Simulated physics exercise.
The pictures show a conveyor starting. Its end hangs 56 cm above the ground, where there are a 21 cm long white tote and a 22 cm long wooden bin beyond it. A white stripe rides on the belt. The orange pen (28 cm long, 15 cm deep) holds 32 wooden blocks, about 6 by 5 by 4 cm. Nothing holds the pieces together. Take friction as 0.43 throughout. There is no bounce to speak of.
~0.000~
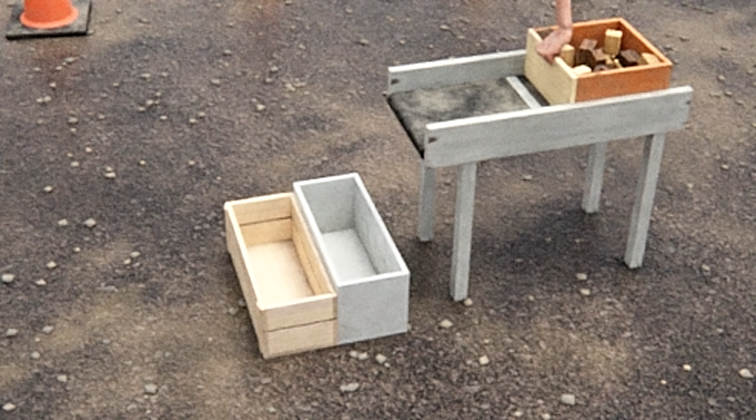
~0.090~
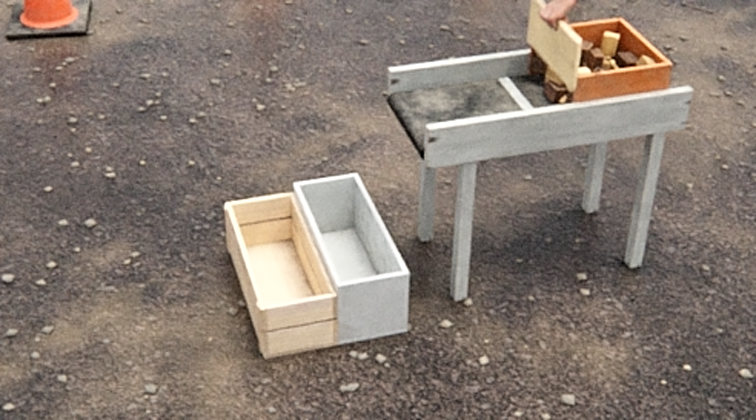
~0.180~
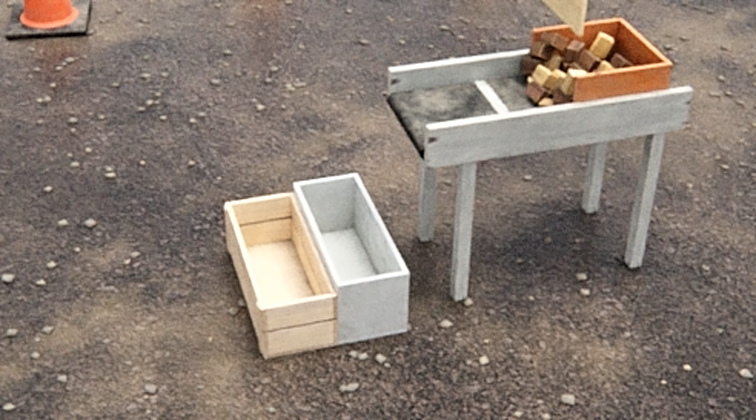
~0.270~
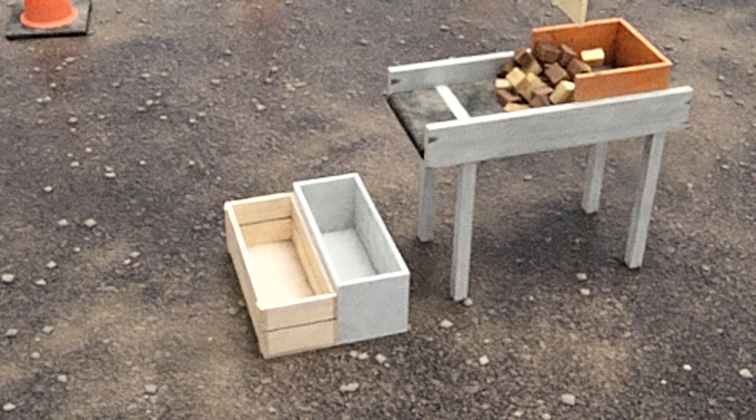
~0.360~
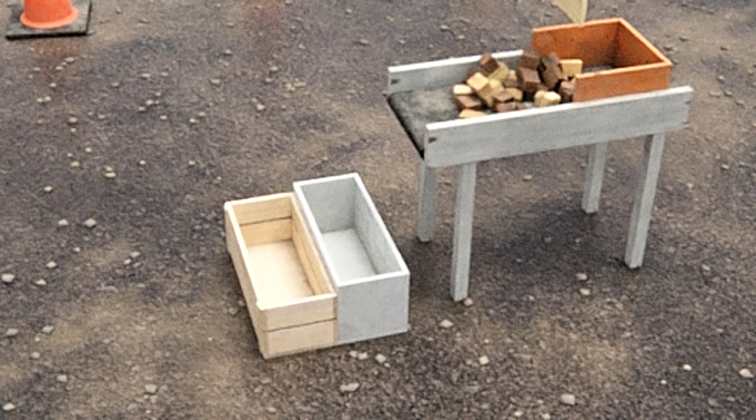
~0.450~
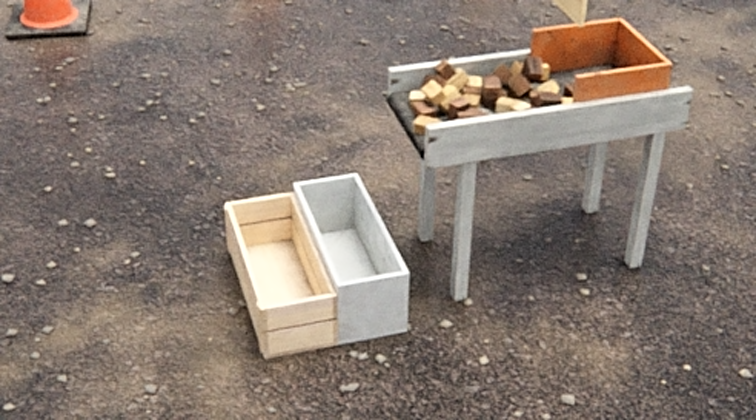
A hand lifts the orange pen's end panel, and wooden blocks ride left along the belt.
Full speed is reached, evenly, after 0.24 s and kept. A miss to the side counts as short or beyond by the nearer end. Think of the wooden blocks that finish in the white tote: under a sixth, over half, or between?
Under a sixth of the wooden blocks end in the white tote.
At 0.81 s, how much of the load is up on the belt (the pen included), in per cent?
About 5 per cent.
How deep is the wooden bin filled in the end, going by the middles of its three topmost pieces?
About 9 cm.
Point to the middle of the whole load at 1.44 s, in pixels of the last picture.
Near (272, 291).
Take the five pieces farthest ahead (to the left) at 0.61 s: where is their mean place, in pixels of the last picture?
Near (346, 137).
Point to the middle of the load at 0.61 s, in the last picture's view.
Around (419, 111).
After 0.61 s, 19 on the belt and 13 in the air.
After 0.81 s, 5 in the wooden bin, 2 on the belt and 25 in the air.
After 1.08 s, 25 in the wooden bin, 3 on the ground beyond the wooden bin and 4 in the air.
When it is over (at 1.44 s), 25 in the wooden bin and 7 on the ground beyond the wooden bin. Asked share, 0 of 32, 0 per cent.
